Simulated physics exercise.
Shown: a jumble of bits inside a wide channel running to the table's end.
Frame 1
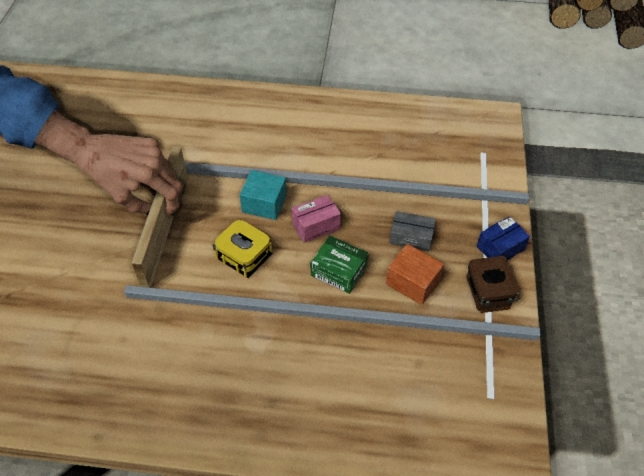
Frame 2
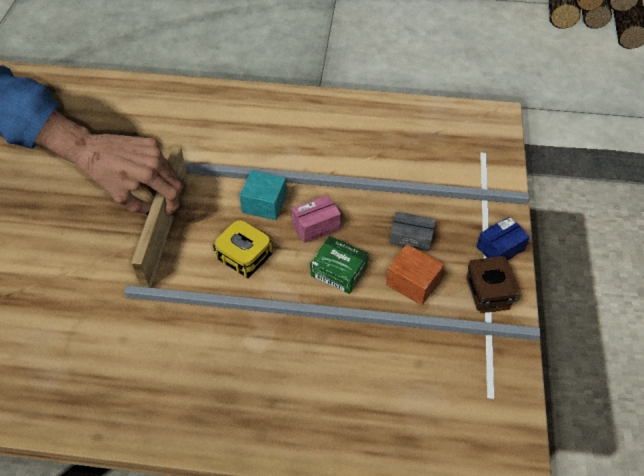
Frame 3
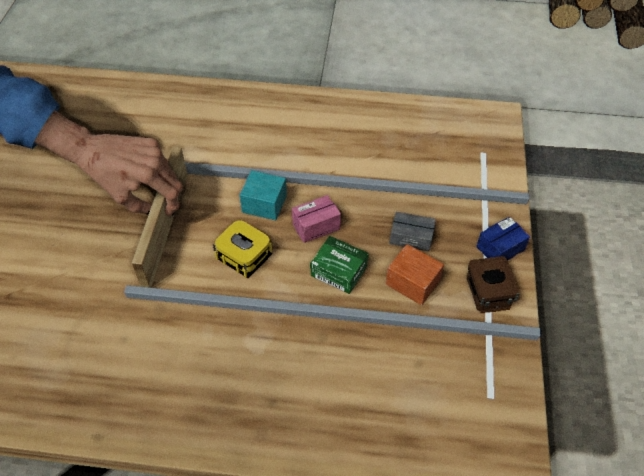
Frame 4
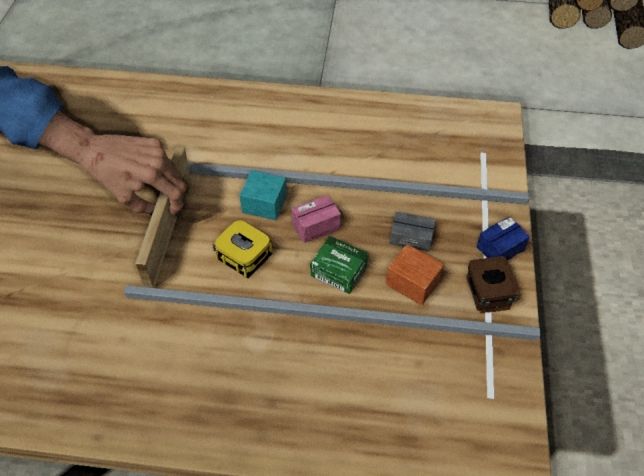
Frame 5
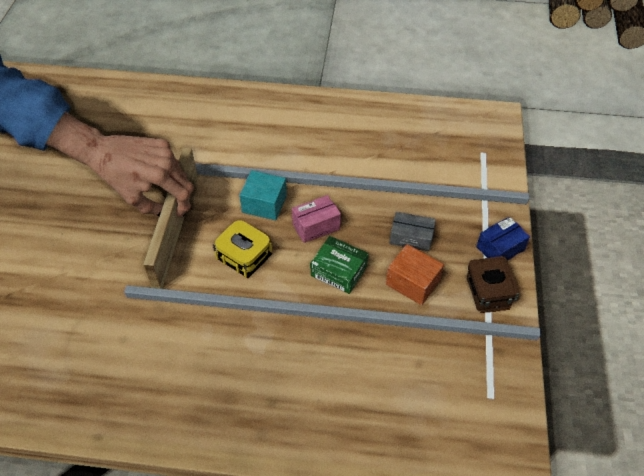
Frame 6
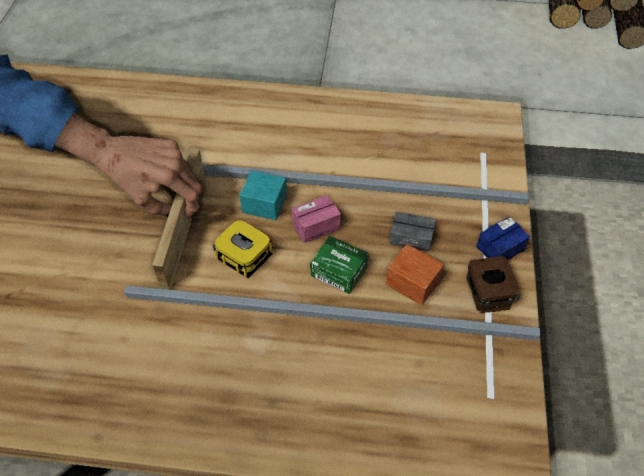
We see a hand holding a wooden board upright behind scattered colourful boxes and cases between two grey rails on a wooden table. The board stays nearly still, then slides slightly right toward the objects, which do not move.
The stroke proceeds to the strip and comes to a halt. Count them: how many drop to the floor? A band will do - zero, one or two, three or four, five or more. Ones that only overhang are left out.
After that push five at the least come off the table.
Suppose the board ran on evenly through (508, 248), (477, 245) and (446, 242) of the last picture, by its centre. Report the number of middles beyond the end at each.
Taking the places in turn, the counts are 6, 5 and 3.
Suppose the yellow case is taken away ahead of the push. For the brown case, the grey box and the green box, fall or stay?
I'd say the brown case does not stay, the grey box does not stay, and the green box stays up.
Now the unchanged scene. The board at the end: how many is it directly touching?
Counting them up gives 2.
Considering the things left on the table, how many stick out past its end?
It totals 0.
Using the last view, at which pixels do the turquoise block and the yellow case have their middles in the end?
They end up close to (506, 215) and (511, 266).
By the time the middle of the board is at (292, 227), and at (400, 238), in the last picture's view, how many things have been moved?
First 4, then 8.
Early on, none off yet; blue box at rest near (503, 242); brown case at rest near (491, 285); orange block moving near (421, 276).
Finally, the number that fall off is five or more; lost, pink box, green box, grey box, orange block, brown case and blue box.
